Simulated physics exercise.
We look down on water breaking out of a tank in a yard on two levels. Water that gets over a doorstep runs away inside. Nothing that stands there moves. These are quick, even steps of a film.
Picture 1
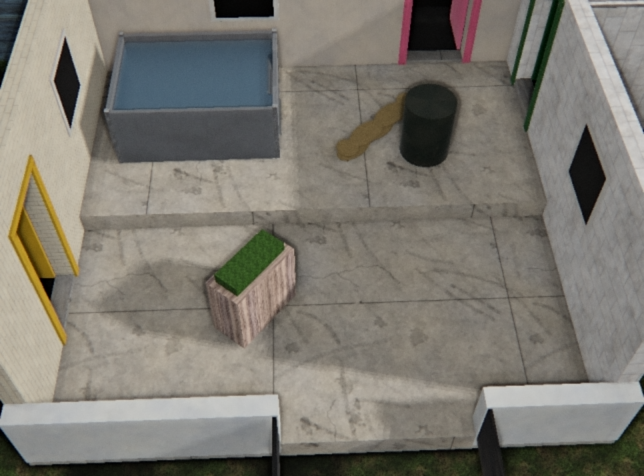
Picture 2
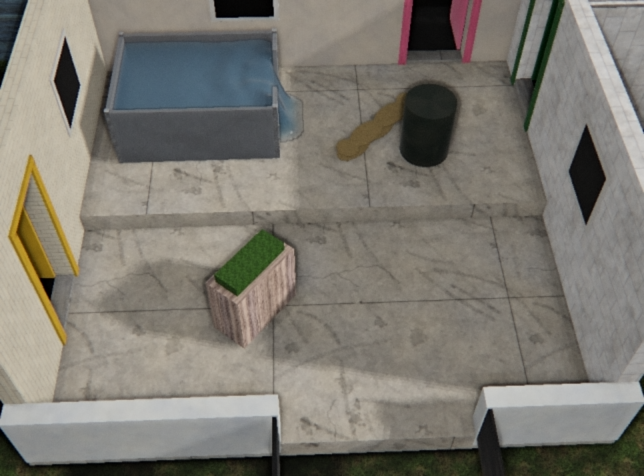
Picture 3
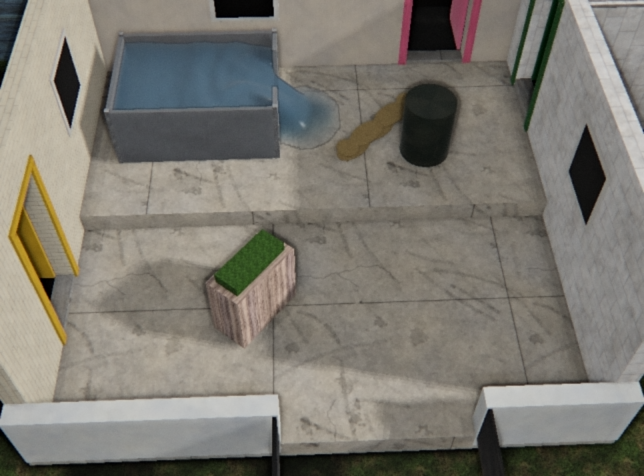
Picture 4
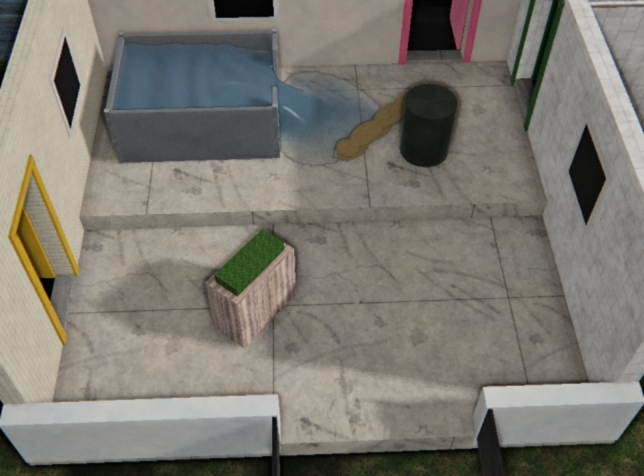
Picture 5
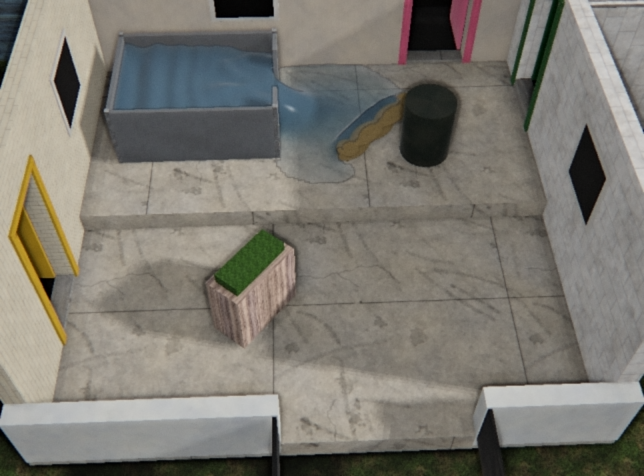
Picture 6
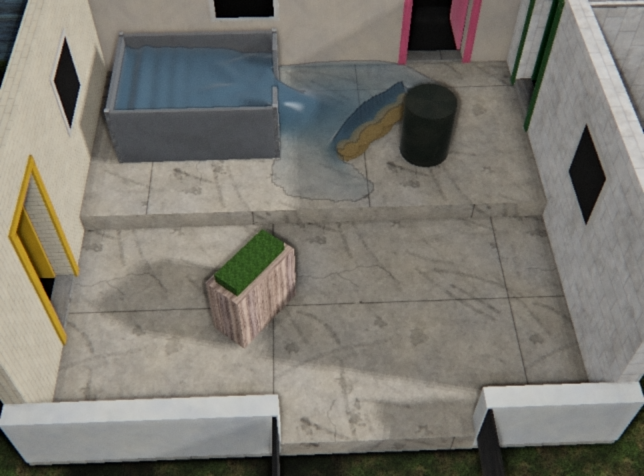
In a walled yard on two levels, an open grey tank of water stands whole and still before water breaks out at its right side. The water spreads rightward across the upper paving to a low tan strip beside a dark barrel, piles up against it, and fans toward the step edge.
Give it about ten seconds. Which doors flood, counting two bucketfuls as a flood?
In the end: The yellow door admits no more than that; the pink door lets in a lot; the green door lets in a lot.
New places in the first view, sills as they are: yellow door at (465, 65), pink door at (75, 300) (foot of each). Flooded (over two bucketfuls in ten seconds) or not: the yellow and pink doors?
Yellow door is over; pink door holds.
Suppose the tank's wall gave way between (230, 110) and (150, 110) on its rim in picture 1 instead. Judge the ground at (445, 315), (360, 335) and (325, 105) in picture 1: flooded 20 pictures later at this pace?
One after the other: Awash, flooded, not flooded.
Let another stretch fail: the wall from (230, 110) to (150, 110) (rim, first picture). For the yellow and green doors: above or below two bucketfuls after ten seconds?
In short: The yellow one passes that mark; the green one stays under.
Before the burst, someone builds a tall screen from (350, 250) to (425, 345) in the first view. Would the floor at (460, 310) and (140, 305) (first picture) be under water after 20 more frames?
In that order: Flooded, not flooded.
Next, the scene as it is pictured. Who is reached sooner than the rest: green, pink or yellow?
The pink-painted one.
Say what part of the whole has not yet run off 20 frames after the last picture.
Near 90 in a hundred.
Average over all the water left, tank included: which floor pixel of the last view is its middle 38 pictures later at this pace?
Near (324, 163).
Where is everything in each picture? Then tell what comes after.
In the first picture, the open tank at (195, 74) is whole and still.
In the second picture, the front is at (289, 98), out from the gap at (274, 100).
In the third picture, the front is at (333, 107), out from the gap at (274, 103).
In the fourth picture, the front is at (378, 111), out from the gap at (274, 104).
In the fifth picture, water pours out at (274, 103) and has run to (403, 94).
In the sixth picture, water pours out at (274, 104) and has run to a hidden place.
A moment on, water covers 25 % of the floor; the yellow door not reached, the pink door over two buckets in, the green door not reached.
Next, water covers 40 % of the floor; the yellow door not reached, the pink door far over two buckets in, the green door under two buckets in.
Then, water covers 60 % of the floor; the yellow door not reached, the pink door far over two buckets in, the green door over two buckets in.
Later, water covers 70 % of the floor; the yellow door not reached, the pink door far over two buckets in, the green door over two buckets in.
In the end, water covers 90 % of the floor; the yellow door wet at the sill, nothing in, the pink door far over two buckets in, the green door over two buckets in.
